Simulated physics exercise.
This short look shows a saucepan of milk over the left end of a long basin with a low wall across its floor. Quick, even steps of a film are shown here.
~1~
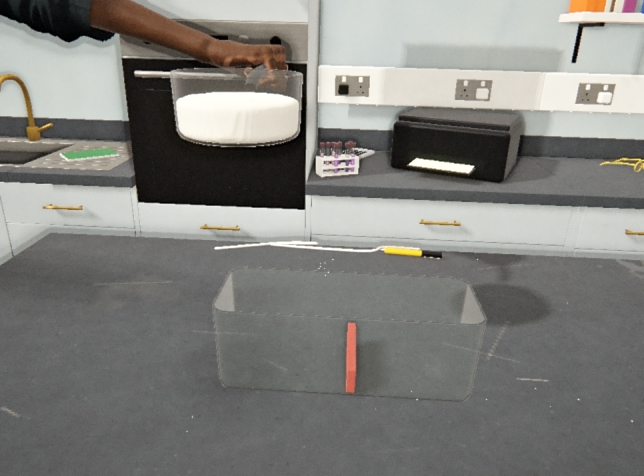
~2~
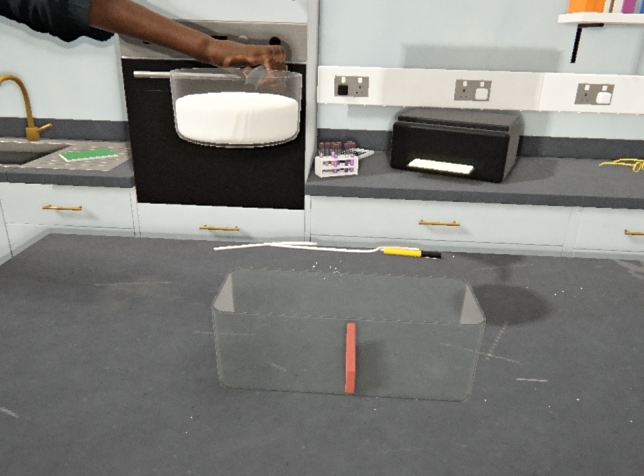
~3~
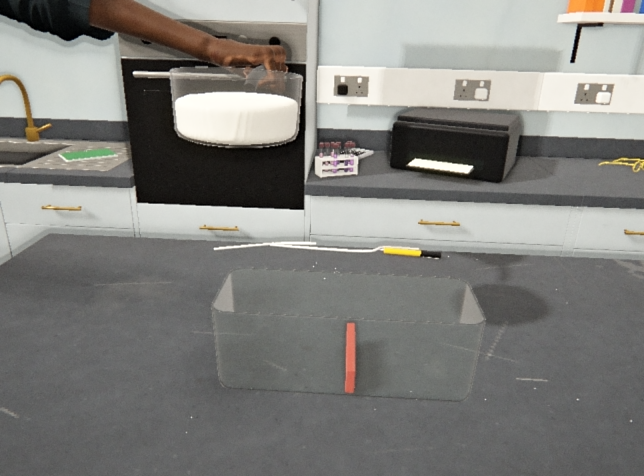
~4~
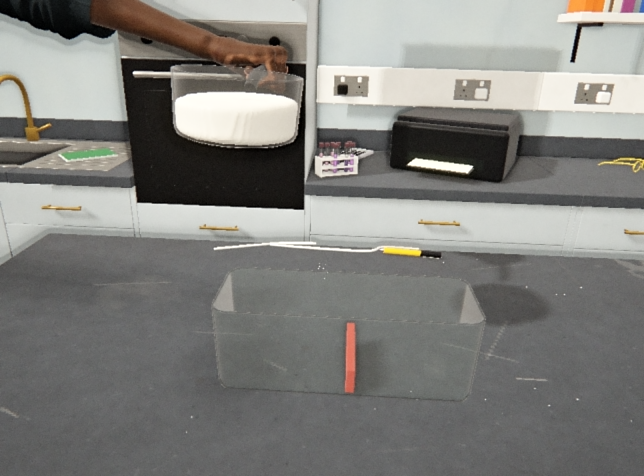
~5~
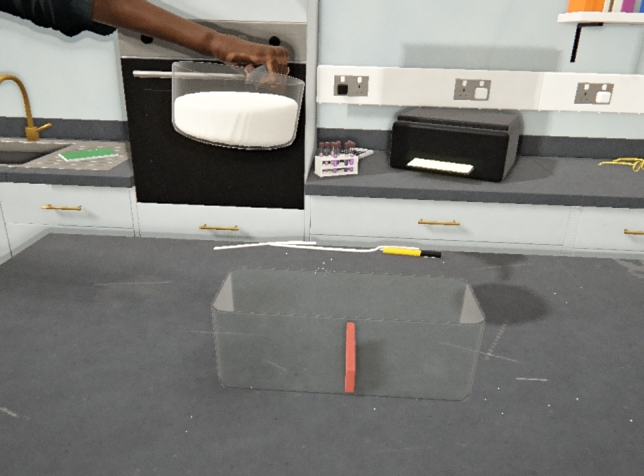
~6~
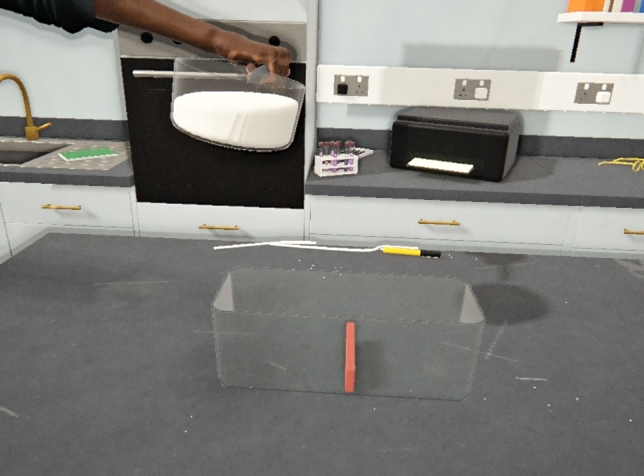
A dark-sleeved arm reaches in from the upper left of a pale blue kitchen, seen from across a dark grey worktop, its hand over a clear saucepan of white milk. Below stands a long, clear basin with a low red wall across its floor, a yellow-handled tool lying behind. The pan slowly tilts, its right side dipping slightly, while the camera stays still.
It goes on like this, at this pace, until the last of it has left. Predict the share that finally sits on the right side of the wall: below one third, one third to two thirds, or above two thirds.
Well, the amount right of the wall reaches a third without passing two thirds.
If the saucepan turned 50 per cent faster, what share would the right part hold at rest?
Roughly 45 in a hundred.
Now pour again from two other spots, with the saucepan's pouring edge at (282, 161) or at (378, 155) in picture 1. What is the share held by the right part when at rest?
In order, roughly 5 percent and 95 percent.
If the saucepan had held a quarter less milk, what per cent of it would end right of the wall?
My estimate is about 35 percent.
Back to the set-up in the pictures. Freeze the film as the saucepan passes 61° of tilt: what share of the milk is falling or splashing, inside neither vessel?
It works out to about 30 percent.
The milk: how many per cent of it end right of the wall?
Some 50 parts in a hundred.
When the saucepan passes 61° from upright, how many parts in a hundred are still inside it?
Still holding around 70 %, give or take.
A moment on, the saucepan is tipped part way and 69 per cent is still to pour, 2 is left of the wall and 0 right of it.
Next, the saucepan is tipped on its side and 15 per cent is still to pour, 16 is left of the wall and 47 right of it.
Then the saucepan is tipped right over and 1 per cent is still to pour, 43 is left of the wall and 51 right of it.
Later the saucepan is tipped right over and 0 per cent is still to pour, 46 is left of the wall and 52 right of it.
Finally, 46 per cent lies left of the wall, 52 right of it and 2 outside.
